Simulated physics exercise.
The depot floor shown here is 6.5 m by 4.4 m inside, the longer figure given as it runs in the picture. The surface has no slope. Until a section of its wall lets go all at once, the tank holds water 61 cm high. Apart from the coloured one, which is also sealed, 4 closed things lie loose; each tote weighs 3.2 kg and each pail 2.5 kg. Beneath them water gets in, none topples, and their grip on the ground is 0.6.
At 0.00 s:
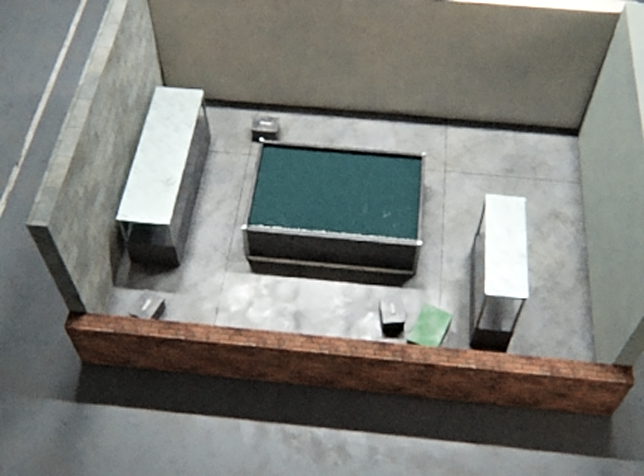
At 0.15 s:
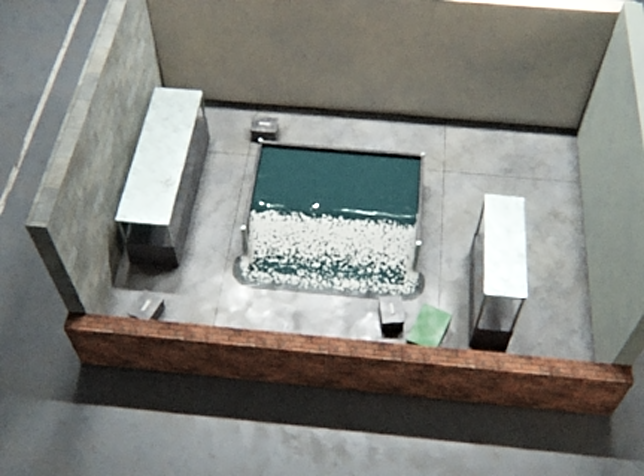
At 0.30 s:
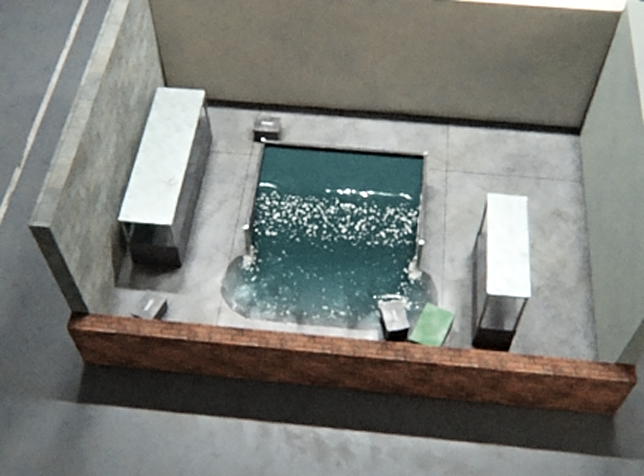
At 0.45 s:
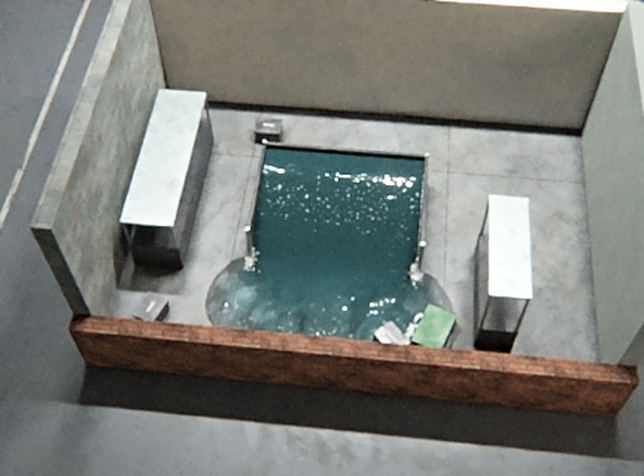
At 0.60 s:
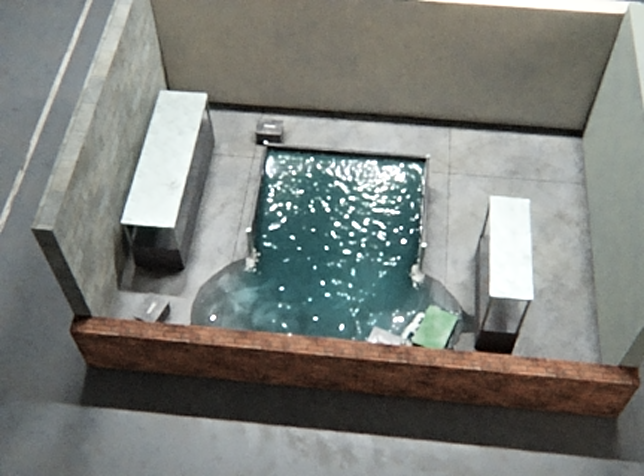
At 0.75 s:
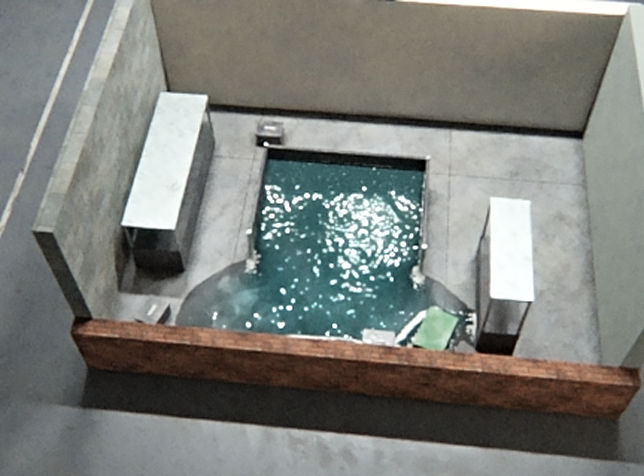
On a walled depot floor, the near side of a tank gives way and green water pours out, spreading along the low brick wall and shifting a small grey box against the green crate, which barely moves.
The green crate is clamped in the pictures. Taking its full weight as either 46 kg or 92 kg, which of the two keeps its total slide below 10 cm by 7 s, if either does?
Neither does.
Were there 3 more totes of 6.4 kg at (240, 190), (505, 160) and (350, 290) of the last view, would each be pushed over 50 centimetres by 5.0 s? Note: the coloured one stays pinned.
In the order given, further, not as far and further.
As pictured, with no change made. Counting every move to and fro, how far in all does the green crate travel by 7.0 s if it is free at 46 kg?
50 cm, roughly.
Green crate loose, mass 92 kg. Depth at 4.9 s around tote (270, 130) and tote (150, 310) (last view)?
Depth approx. 6 cm / 7 cm.
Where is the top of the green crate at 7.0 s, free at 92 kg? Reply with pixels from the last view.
(463, 326).
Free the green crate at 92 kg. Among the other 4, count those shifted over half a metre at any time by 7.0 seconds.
The total is 3.
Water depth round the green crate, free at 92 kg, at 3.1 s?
Depth: Approx. 16 cm.
After 1.4 s the green crate would be 34 cm from its start with 46 kg and 5 cm from its start with 92 kg; 20 cm of water round it then.
After 3.1 s the green crate would be 34 cm from its start with 46 kg and 36 cm from its start with 92 kg; 16 cm of water round it then.
After 4.9 s the green crate would be 34 cm from its start with 46 kg and 36 cm from its start with 92 kg; 7 cm of water round it then.
After 7.0 s the green crate would be 34 cm from its start with 46 kg and 36 cm from its start with 92 kg; 11 cm of water round it then.
